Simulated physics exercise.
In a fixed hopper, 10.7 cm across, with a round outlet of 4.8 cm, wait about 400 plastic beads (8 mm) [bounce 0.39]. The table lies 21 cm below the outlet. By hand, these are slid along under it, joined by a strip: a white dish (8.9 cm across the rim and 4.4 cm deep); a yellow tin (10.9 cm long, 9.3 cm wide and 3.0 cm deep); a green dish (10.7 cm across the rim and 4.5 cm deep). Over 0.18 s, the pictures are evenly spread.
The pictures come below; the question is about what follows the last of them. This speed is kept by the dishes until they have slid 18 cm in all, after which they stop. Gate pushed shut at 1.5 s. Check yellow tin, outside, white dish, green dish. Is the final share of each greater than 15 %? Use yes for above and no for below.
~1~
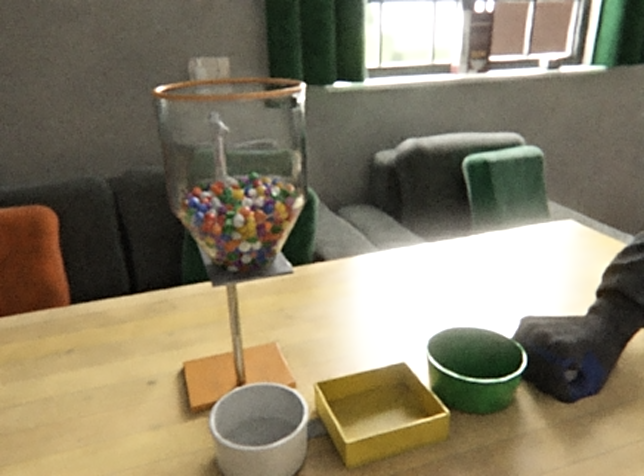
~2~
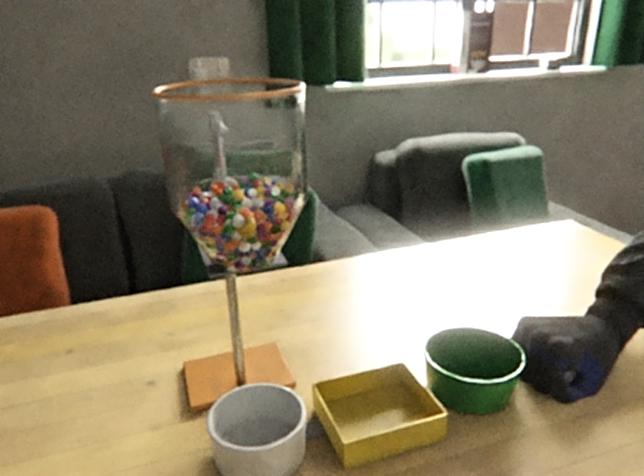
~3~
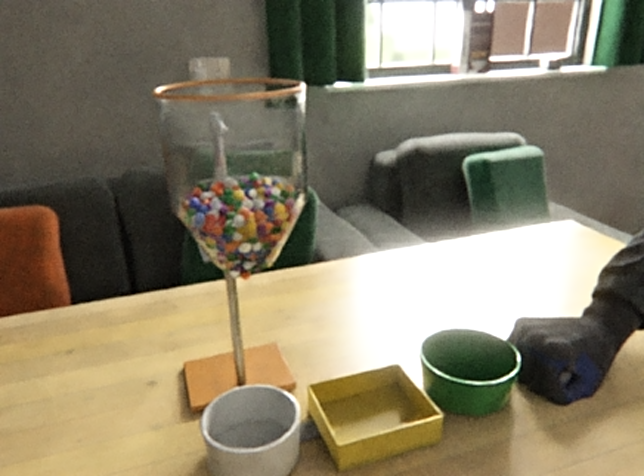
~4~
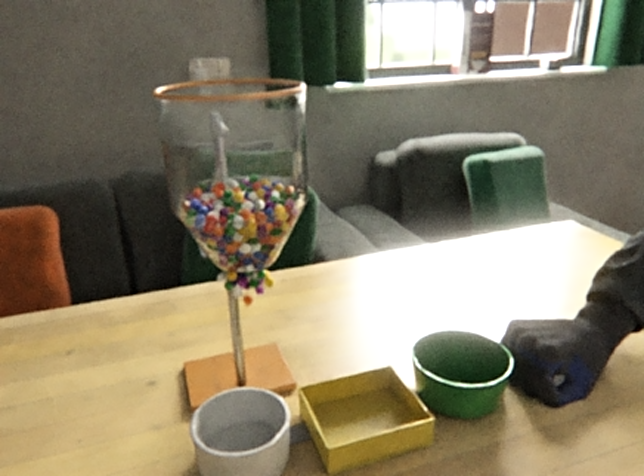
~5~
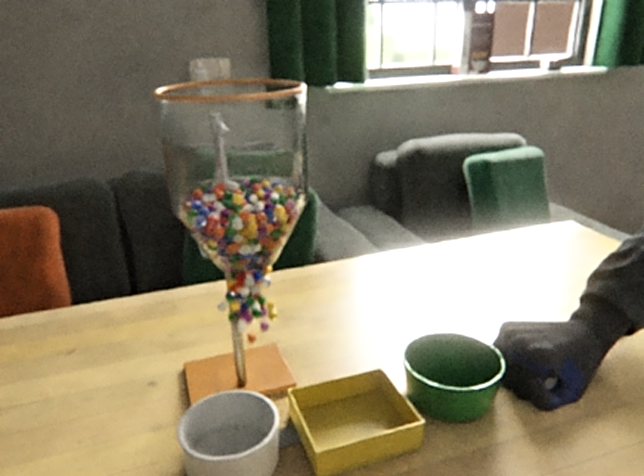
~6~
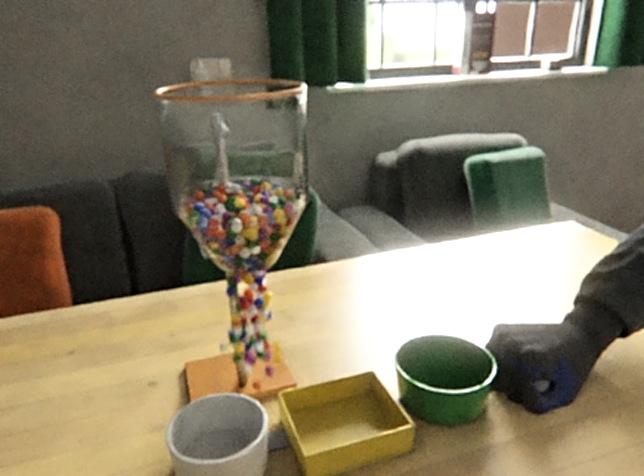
Yellow tin: Yes; outside everything: Yes; white dish: No; green dish: No.
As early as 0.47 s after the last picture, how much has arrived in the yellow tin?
Reading at that time: About 65 per cent.
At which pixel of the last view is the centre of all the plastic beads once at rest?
Centre at rest: Approx. (218, 461) in the final picture.
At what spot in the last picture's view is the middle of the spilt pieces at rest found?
Around pixel (268, 461).
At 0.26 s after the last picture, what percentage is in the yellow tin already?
The share there at that time comes to around 35 per cent.
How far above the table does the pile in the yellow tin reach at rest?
It reaches about 3.5 cm above the table.
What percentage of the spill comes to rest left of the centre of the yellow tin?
I'd say close to 40 per cent of the spill.
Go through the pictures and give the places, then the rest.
Dishes slid 0.0 cm; 0 pieces falling; top of the load at (268, 189); white dish at (259, 413); yellow tin at (379, 397); green dish at (475, 351), in the first picture.
Dishes slid 0.2 cm; 0 pieces falling; top of the load at (268, 189), in the second picture.
Dishes slid 0.8 cm; 1 pieces falling; top of the load at (268, 190), in the third picture.
Dishes slid 1.8 cm; 25 pieces falling; top of the load at (234, 191), in the fourth picture.
Dishes slid 3.0 cm; 55 pieces falling; top of the load at (278, 193), in the fifth picture.
Dishes slid 4.1 cm; 79 pieces falling; top of the load at (279, 195); white dish at (217, 425); yellow tin at (343, 408); green dish at (444, 360), in the sixth picture.
Then, 0.26 s after the last picture, outside 10 %, hopper 30 %, yellow tin 35 %, in the air 25 %; middle of all pieces on or above the table near (248, 357).
Then, 0.47 s after the last picture, outside 10 %, yellow tin 65 %, in the air 20 %; middle of all pieces on or above the table near (219, 433).
Then, 0.66 s after the last picture, outside 20 %, yellow tin 75 %; middle of all pieces on or above the table near (214, 459).
Then, 0.85 s after the last picture, outside 20 %, yellow tin 75 %; middle of all pieces on or above the table near (214, 461).
In the end, outside 20 %, white dish 0 %, green dish 0 %, hopper 0 %, yellow tin 75 %.
